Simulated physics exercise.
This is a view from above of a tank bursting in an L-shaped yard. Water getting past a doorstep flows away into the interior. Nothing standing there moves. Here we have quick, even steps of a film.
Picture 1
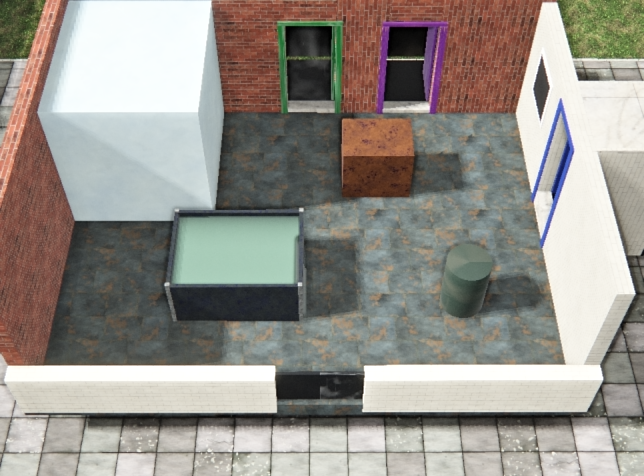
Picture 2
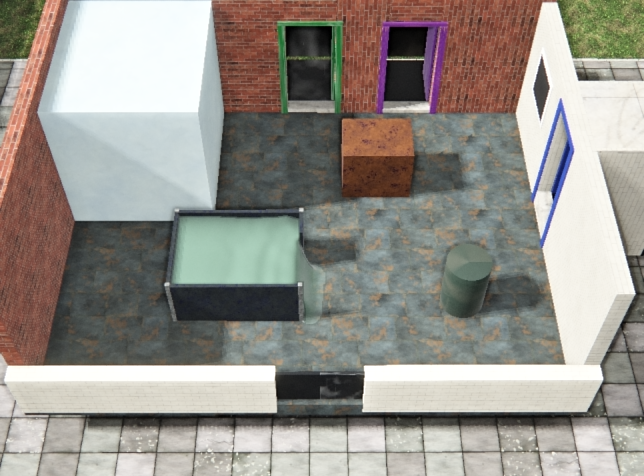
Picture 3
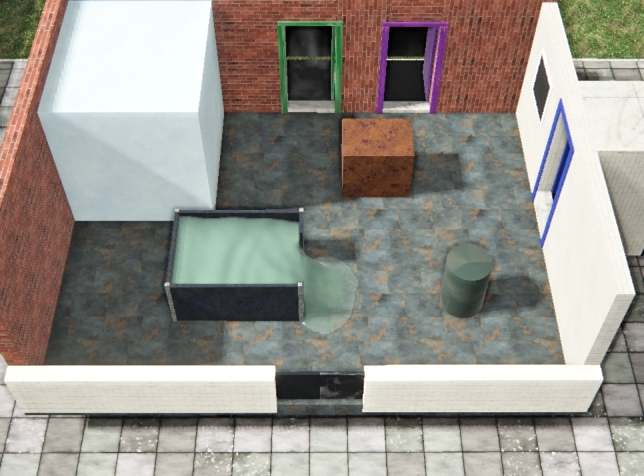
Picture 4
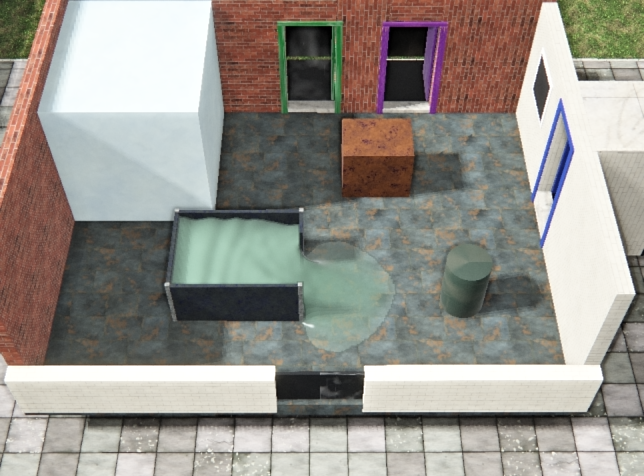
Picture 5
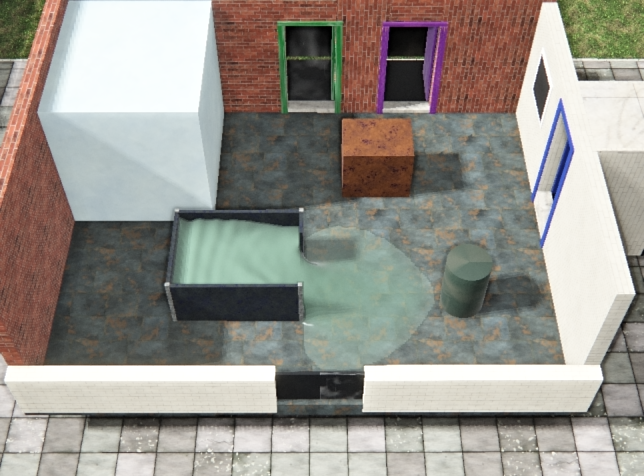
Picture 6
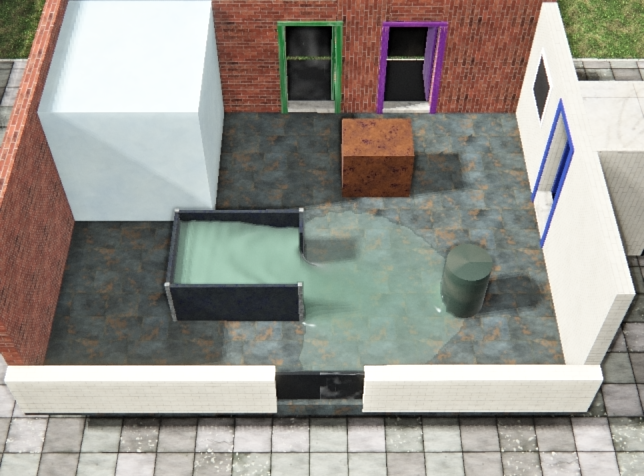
In a walled yard, pale green water bursting from the right side of a dark tank and spreading across the floor around a cylinder.
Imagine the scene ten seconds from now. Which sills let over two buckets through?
In order: The green door will receive two buckets or fewer. The purple door will receive over two buckets. The blue door will receive two buckets or fewer.
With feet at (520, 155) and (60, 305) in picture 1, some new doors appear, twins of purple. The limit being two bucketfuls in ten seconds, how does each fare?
Per door: Past the limit; within the limit.
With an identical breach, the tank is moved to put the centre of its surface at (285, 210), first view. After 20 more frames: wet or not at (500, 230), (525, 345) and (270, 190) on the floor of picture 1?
I'd call them watered, watered and still dry, in the order asked.
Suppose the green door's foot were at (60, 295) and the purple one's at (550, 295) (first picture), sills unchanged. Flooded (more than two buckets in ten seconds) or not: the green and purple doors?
I'd say the green door remains short of it and the purple door beats the mark.
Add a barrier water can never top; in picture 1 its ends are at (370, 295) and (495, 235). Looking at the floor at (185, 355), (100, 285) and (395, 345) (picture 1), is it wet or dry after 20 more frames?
Reading them off in sequence: Spared, spared, swamped.
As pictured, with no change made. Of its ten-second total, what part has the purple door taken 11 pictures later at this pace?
It should be near 0 percent of the ten-second total.
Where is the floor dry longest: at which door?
It's the green door.
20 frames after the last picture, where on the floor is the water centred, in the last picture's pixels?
I'd place it roughly at (412, 265).
A moment on, water covers 35 % of the floor; the green door not reached, the purple door not reached, the blue door wet at the sill, nothing in.
Next, water covers 40 % of the floor; the green door not reached, the purple door not reached, the blue door wet at the sill, nothing in.
Then, water covers 45 % of the floor; the green door not reached, the purple door wet at the sill, nothing in, the blue door wet at the sill, nothing in.
Later, water covers 70 % of the floor; the green door wet at the sill, nothing in, the purple door over two buckets in, the blue door wet at the sill, nothing in.
In the end, water covers 90 % of the floor; the green door wet at the sill, nothing in, the purple door far over two buckets in, the blue door wet at the sill, nothing in.
